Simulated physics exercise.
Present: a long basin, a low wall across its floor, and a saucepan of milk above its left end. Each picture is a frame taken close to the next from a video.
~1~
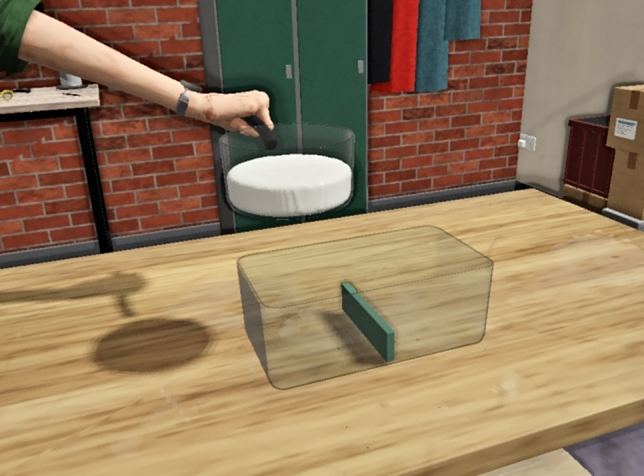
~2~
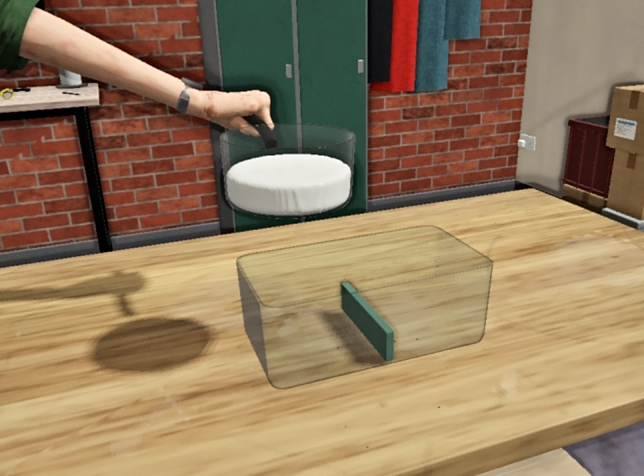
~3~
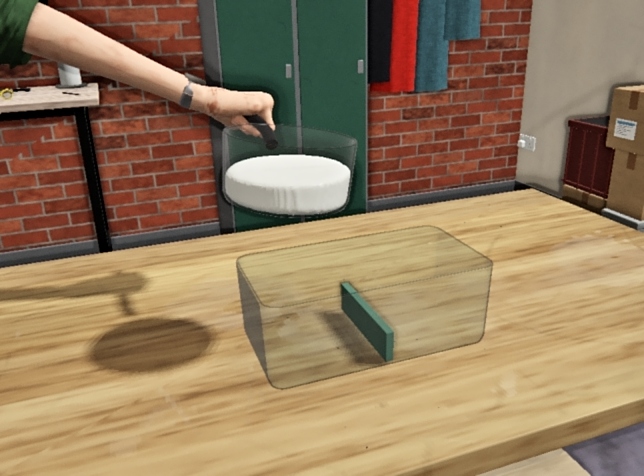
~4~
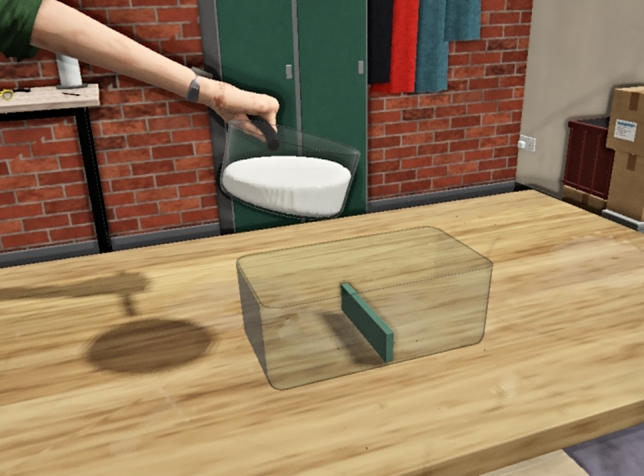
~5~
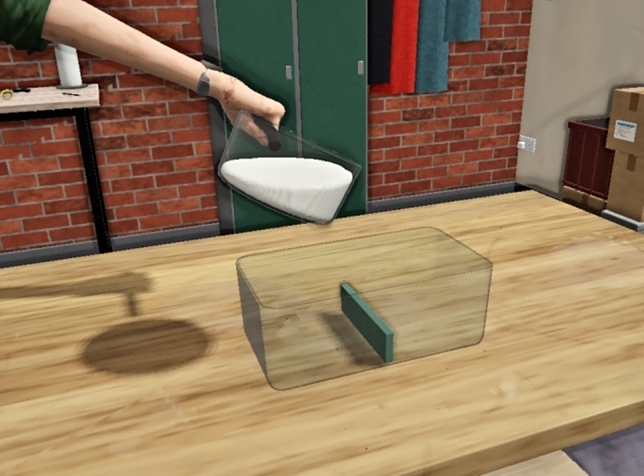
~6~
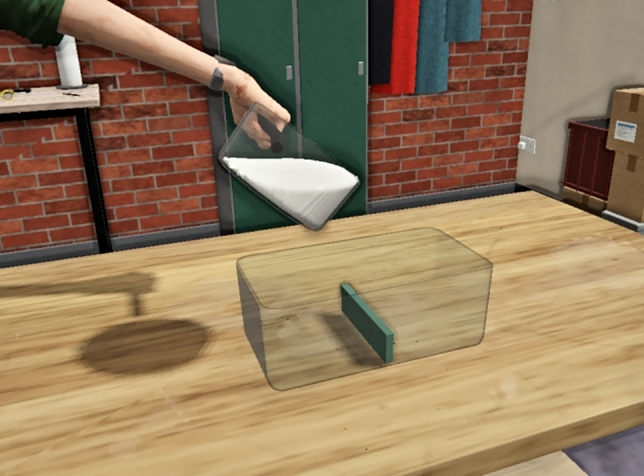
Workshop with brick walls, a hand steadily tilting a clear saucepan of milk rightward above a transparent basin with a low green wall.
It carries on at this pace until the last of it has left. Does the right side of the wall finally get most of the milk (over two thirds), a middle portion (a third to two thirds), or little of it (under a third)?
It gets a middle portion.
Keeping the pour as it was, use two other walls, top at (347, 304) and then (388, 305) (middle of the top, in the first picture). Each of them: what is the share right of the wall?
That'd be about 75 percent for the first and about 20 percent for the other.
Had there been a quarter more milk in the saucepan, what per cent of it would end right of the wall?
Close to 55 per cent, more or less.
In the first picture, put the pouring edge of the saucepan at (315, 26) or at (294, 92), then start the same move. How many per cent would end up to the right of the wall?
40 % and 5 %.
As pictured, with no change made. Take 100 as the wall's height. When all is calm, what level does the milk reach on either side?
Left 30 %, right 30 %.
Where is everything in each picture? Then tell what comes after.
In the first picture, it leans 0°; its right rim is at (348, 131); the milk meets the walls at (227, 176) and (344, 162); the long basin's rim runs from (249, 283) to (463, 244); the wall's top is at (366, 307).
In the second picture, it leans 2°; its right rim is at (349, 133); the milk meets the walls at (227, 175) and (344, 162).
In the third picture, it leans 7°; its right rim is at (351, 139); the milk meets the walls at (226, 174) and (344, 164).
In the fourth picture, it leans 17°; its right rim is at (353, 150); the milk meets the walls at (224, 173) and (345, 166).
In the fifth picture, it leans 28°; its right rim is at (354, 164); the milk meets the walls at (221, 169) and (346, 167).
In the sixth picture, it leans 42°; its right rim is at (352, 180); the milk meets the walls at (228, 163) and (349, 170).
A moment on, the saucepan is tipped right over and 24 per cent is still to pour, 4 is left of the wall and 37 right of it.
Next, the saucepan is tipped right over and 4 per cent is still to pour, 35 is left of the wall and 54 right of it.
Then the saucepan is tipped right over and 0 per cent is still to pour, 45 is left of the wall and 53 right of it.
Later the saucepan is tipped right over and 0 per cent is still to pour, 45 is left of the wall and 53 right of it.
Finally, 45 per cent lies left of the wall, 53 right of it and 2 outside.
